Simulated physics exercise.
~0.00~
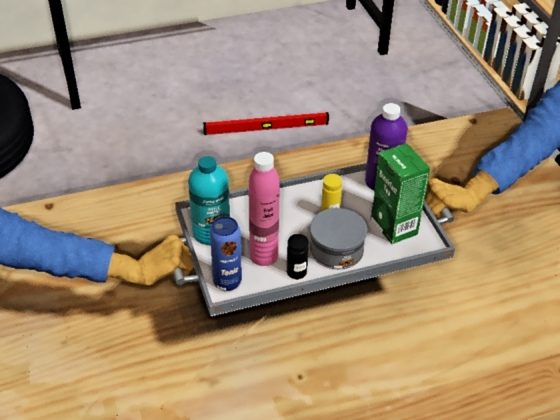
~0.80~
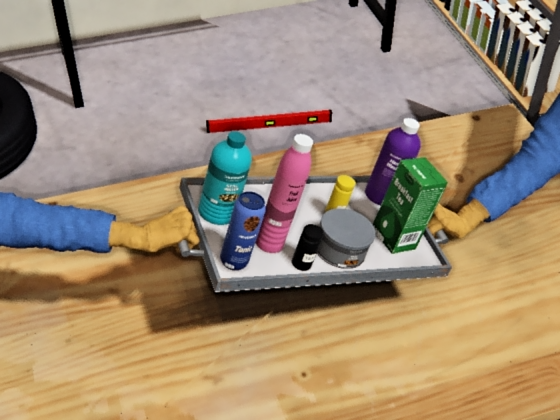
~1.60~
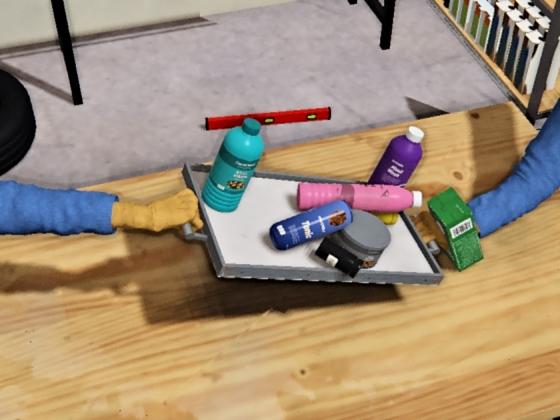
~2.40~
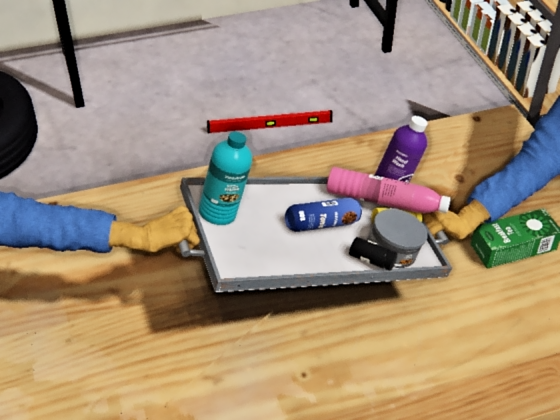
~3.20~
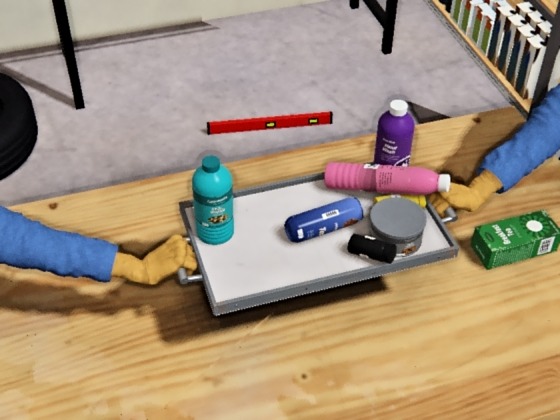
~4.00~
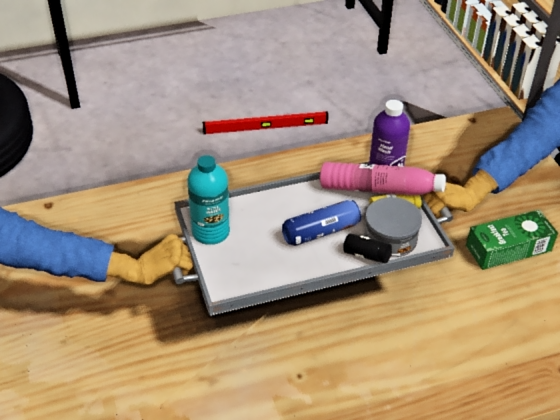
A hand-held tray tilts right, toppling several containers and dropping the green carton off.
